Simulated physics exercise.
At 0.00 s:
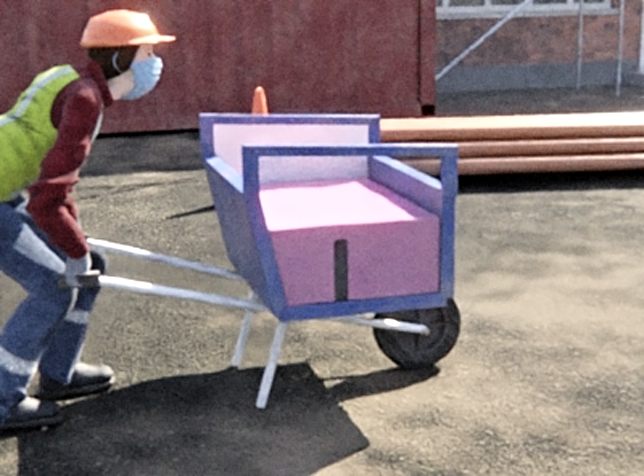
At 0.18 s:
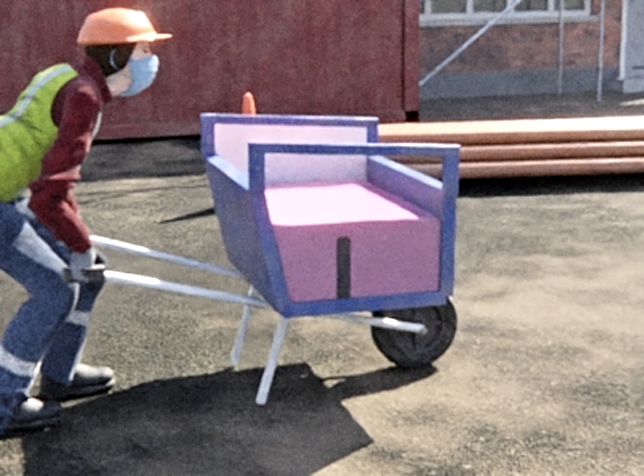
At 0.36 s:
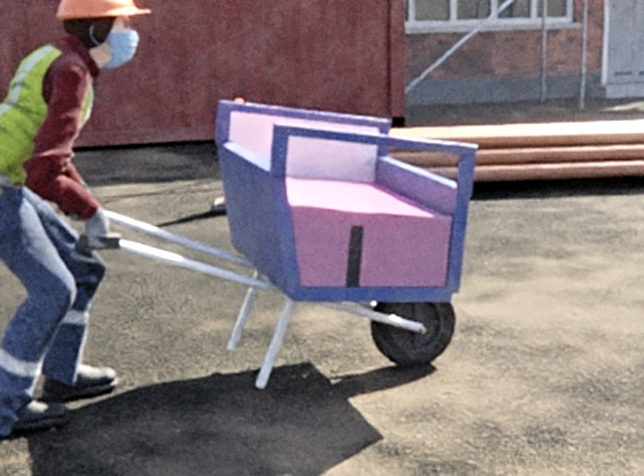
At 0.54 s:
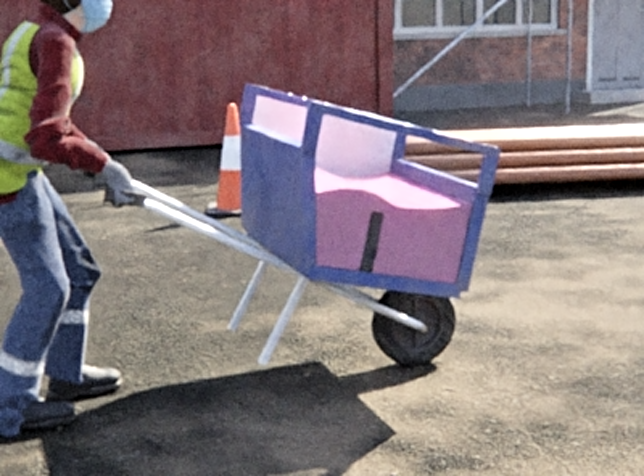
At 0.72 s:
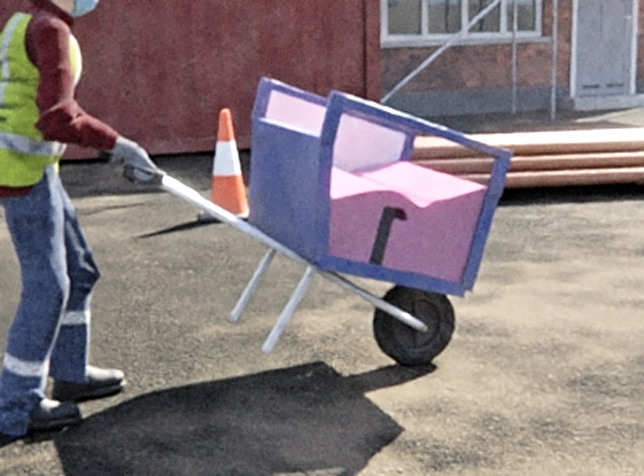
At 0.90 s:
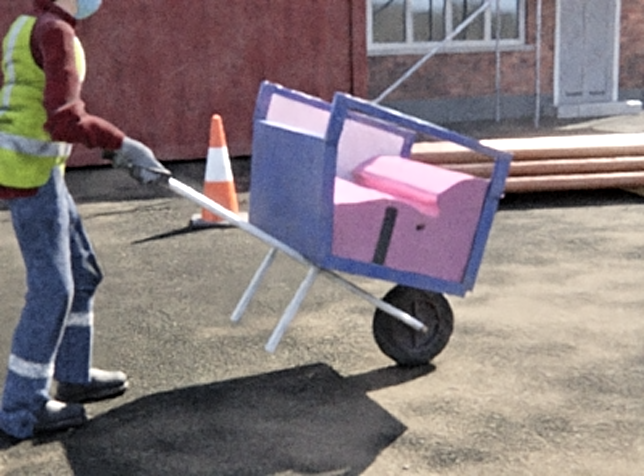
Wheelbarrow with a purple-edged tray of pink mix tilting forwards to the right as a worker in a mask raises the handles.
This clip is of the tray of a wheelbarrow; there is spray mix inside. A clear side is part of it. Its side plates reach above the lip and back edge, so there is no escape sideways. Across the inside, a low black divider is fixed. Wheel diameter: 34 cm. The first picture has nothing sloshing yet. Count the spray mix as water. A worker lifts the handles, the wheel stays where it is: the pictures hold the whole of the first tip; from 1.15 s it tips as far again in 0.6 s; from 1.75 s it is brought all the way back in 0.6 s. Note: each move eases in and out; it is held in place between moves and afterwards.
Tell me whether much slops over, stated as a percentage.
Roughly 25 per cent slops over.
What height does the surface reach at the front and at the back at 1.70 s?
Around 40 cm toward the front, with 20 cm behind.
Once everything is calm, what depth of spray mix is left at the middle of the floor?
22 cm.
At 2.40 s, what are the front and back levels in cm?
Some 16 cm in front and some 20 cm behind.
By 1.70 s the barrow is at 35° forwards, the surface stands 39 cm on the front, 20 cm on the back; the loss stands at 5 per cent, over the front.
By 2.40 s the surface stands 15 cm on the front, 21 cm on the back; the loss stands at 25 per cent, over the front.
By 3.15 s the surface stands 17 cm on the front, 20 cm on the back; the loss stands at 25 per cent, over the front.
By 5.24 s the loss stands at 25 per cent, over the front, 26 of 104 litres.
